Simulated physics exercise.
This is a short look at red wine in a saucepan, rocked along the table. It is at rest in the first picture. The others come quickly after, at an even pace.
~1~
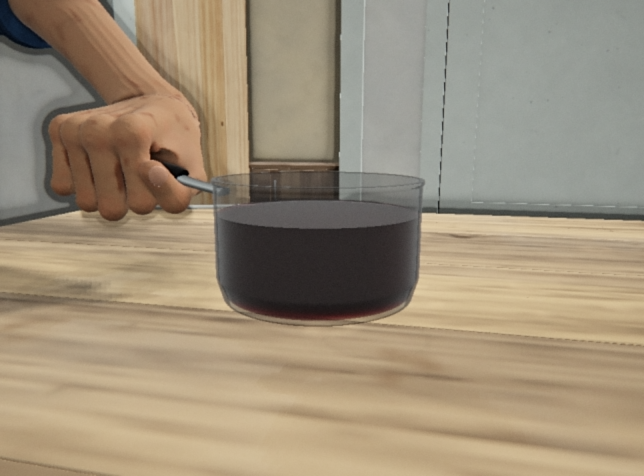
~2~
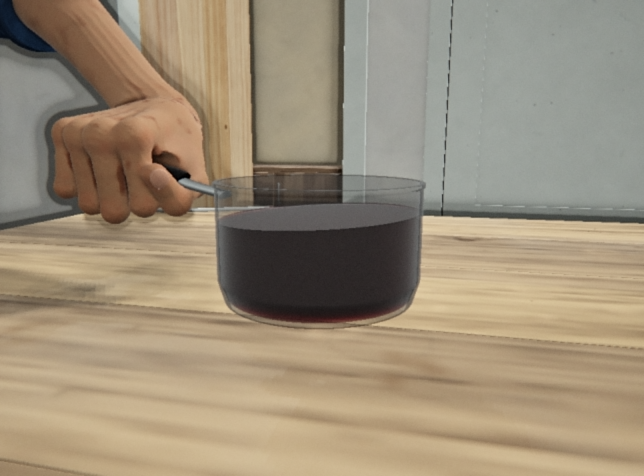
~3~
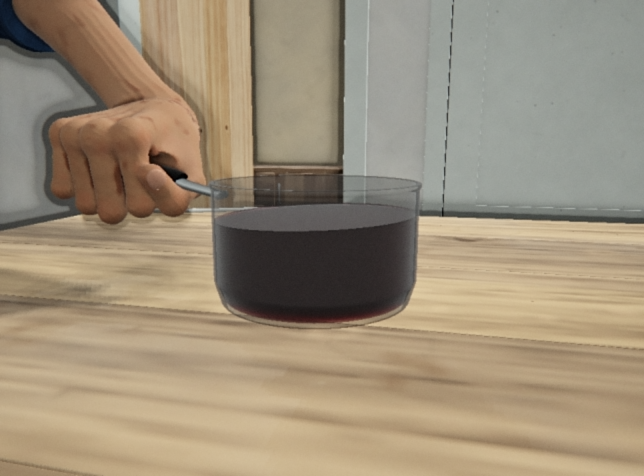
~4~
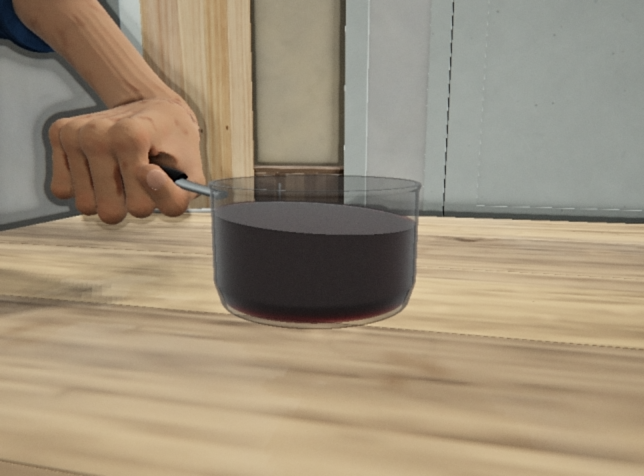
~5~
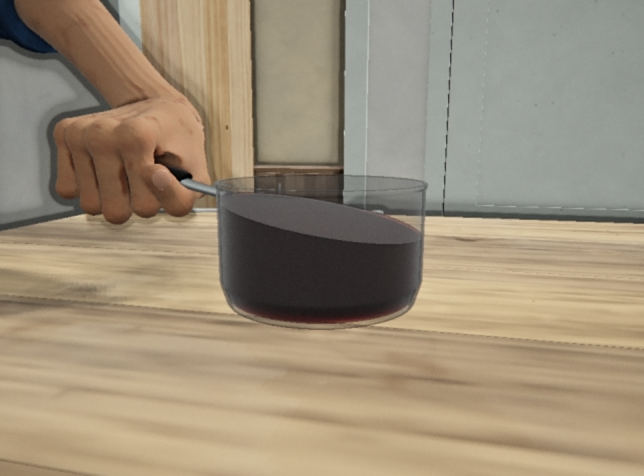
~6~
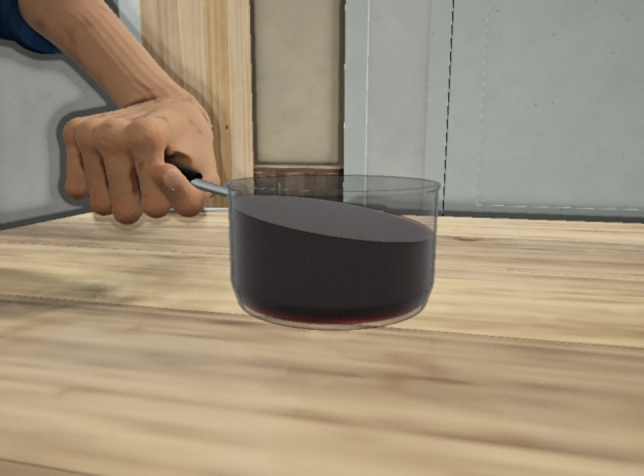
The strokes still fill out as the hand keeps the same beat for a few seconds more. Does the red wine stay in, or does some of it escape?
The red wine partly escapes.
A moment on, the highest wave so far goes over the rim.
When it is over, the highest wave so far goes over the rim; some is on the top.
